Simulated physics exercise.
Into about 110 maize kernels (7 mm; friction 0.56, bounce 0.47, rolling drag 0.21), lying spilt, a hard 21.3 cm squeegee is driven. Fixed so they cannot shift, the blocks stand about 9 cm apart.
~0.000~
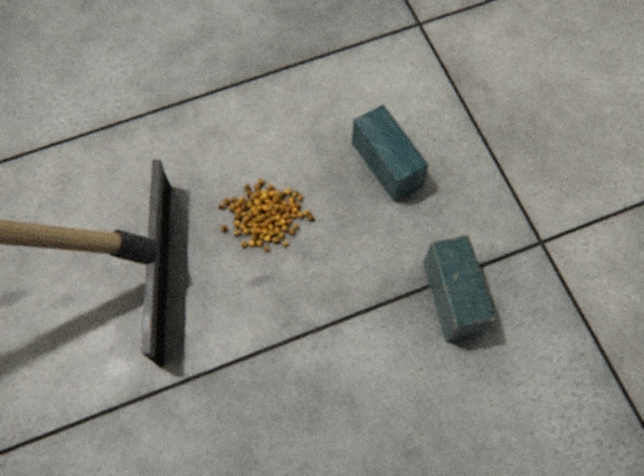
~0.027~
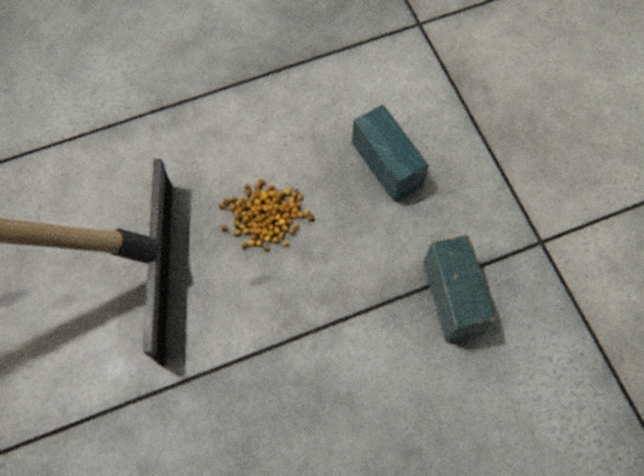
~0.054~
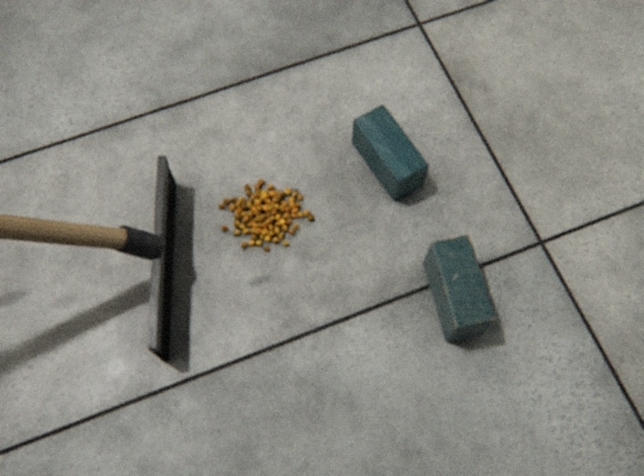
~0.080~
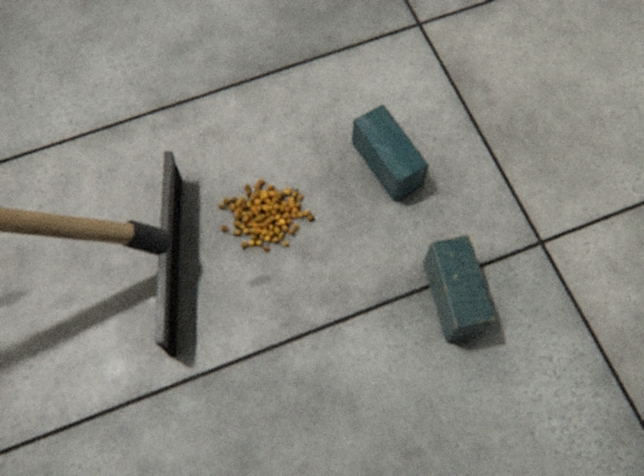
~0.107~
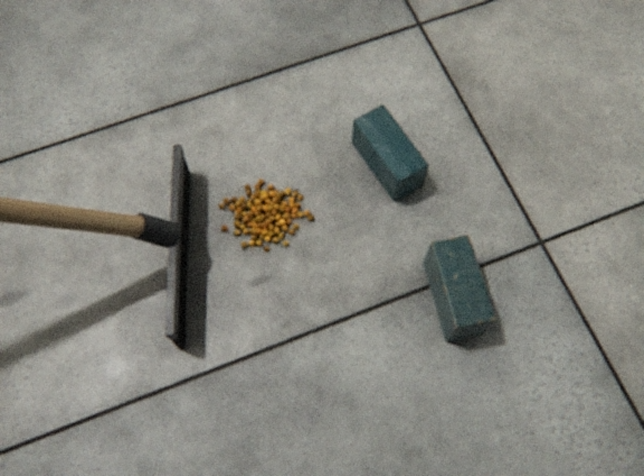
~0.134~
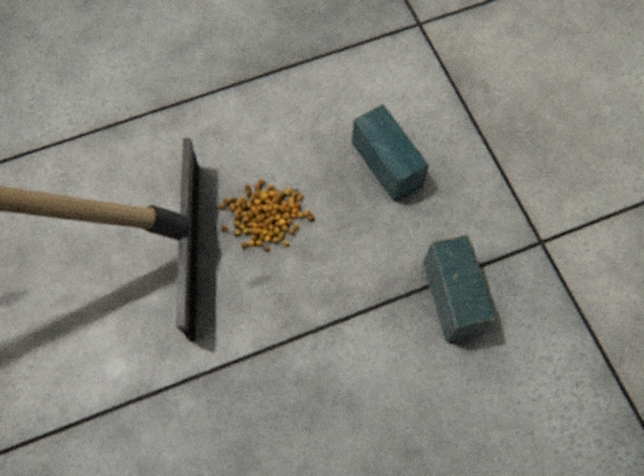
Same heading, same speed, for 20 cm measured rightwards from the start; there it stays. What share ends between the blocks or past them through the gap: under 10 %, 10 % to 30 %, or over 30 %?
Ending in the gap or beyond it through the gap: A minor portion.
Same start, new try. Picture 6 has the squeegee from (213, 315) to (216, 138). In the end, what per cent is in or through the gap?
I'd say 0 per cent winds up through the gap.
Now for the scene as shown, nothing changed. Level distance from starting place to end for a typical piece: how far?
Roughly 8 cm.
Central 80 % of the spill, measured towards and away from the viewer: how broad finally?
I'd guess near 10 cm, give or take.
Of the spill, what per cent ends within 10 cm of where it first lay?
Near 75 in a hundred.
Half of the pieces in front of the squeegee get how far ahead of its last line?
Roughly 3 cm ahead of the line.
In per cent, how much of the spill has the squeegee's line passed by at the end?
I'd say some 0 per cent.
After 0.34 s, squeegee 14 cm from its start, spill 8 cm wide; held up before the blocks 100 %.
After 0.55 s, squeegee 21 cm from its start, spill 12 cm wide; round the far block 10 %, held up before the blocks 90 %.
Then, at 0.72 s, squeegee 21 cm from its start, spill 12 cm wide; round the far block 10 %, held up before the blocks 90 %.
At rest (0.9 s), in or through the gap 0 %, round the near block 0 %, round the far block 10 %, held up before the blocks 90 %.
